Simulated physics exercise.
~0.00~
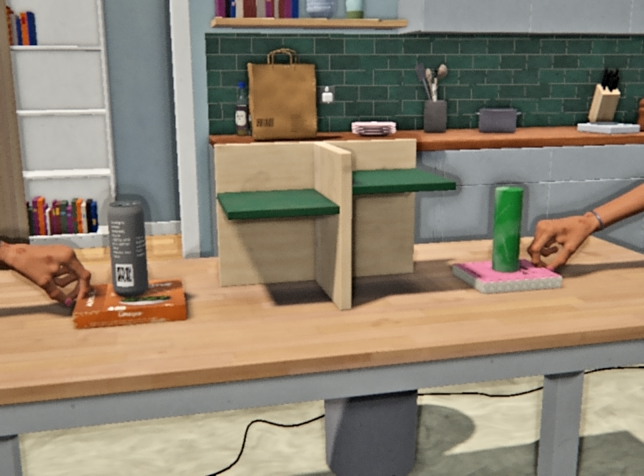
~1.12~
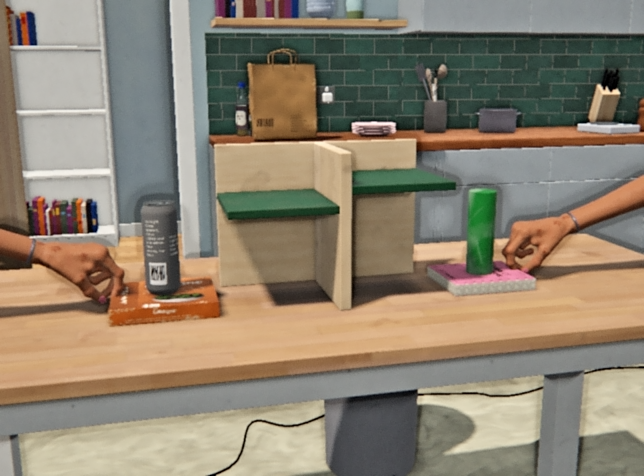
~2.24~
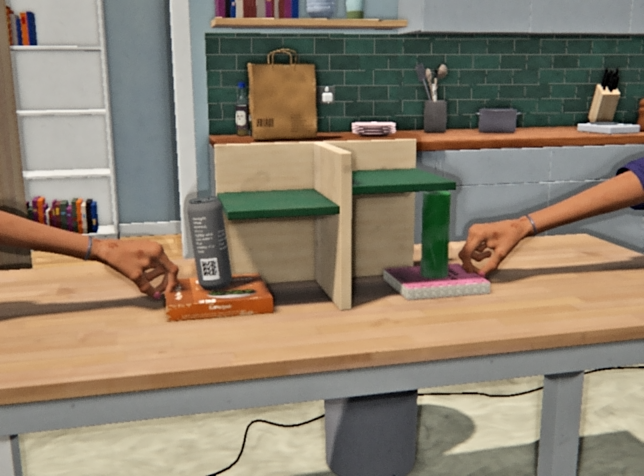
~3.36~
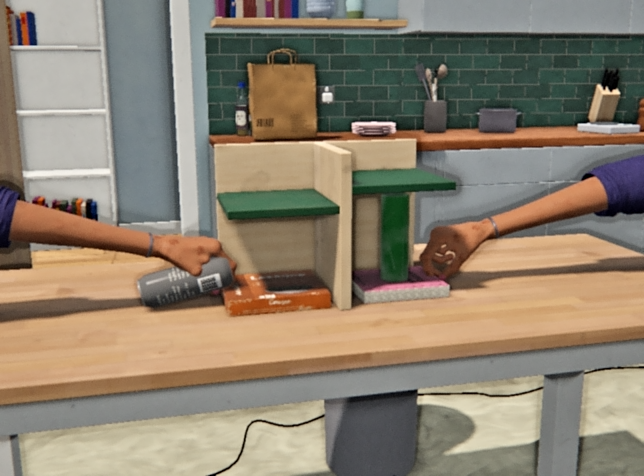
In a kitchen, hands slide a candle under a shelf while a can topples.
